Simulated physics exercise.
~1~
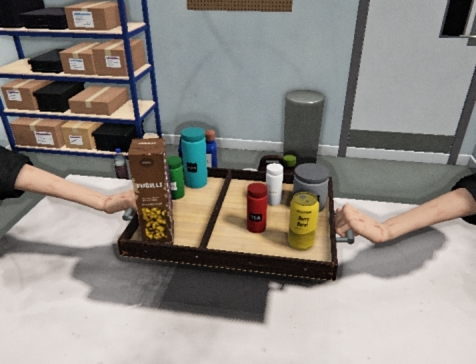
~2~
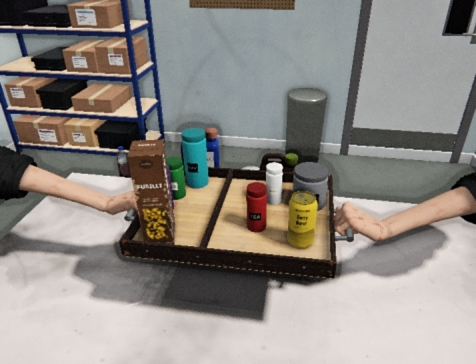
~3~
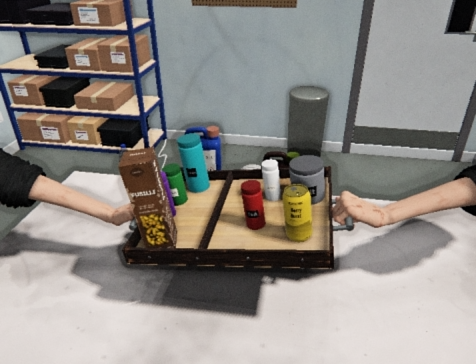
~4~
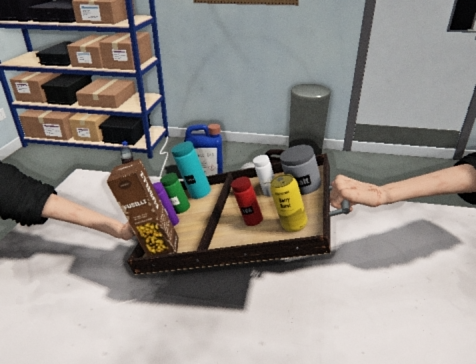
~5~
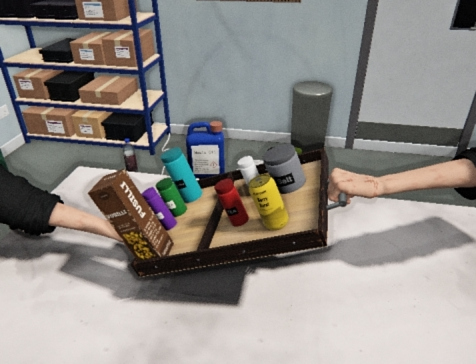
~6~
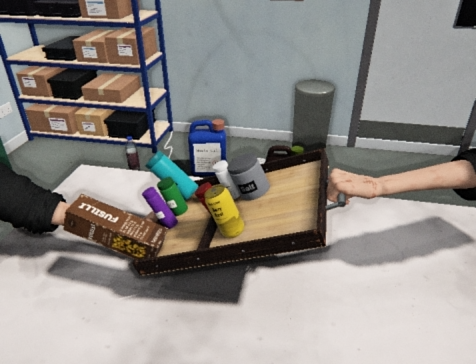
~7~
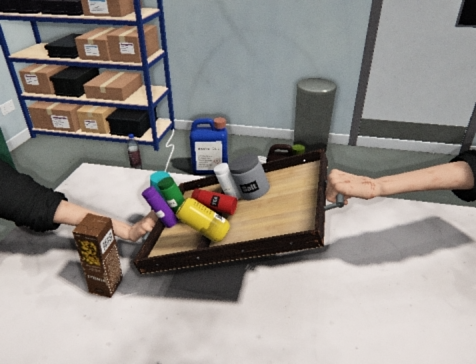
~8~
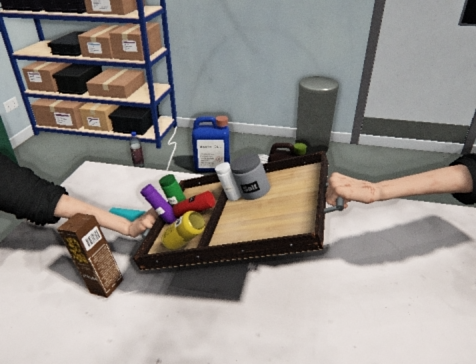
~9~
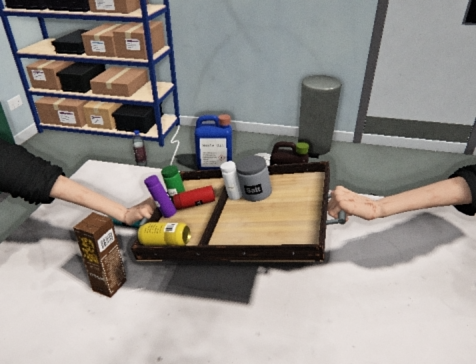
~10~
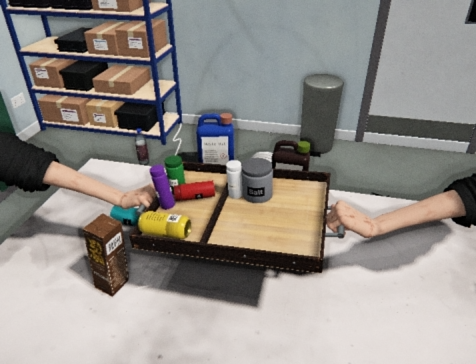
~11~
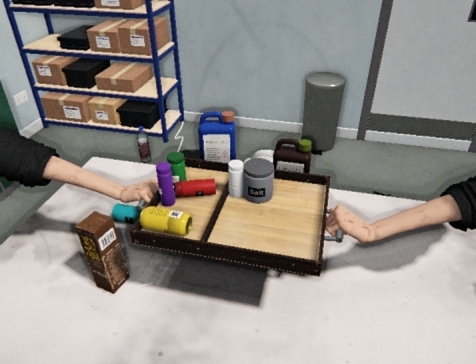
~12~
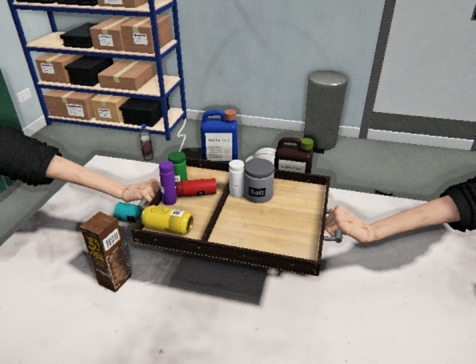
In a storeroom, two hands tilt a loaded tray left, toppling containers and spilling a brown carton off, then level it.
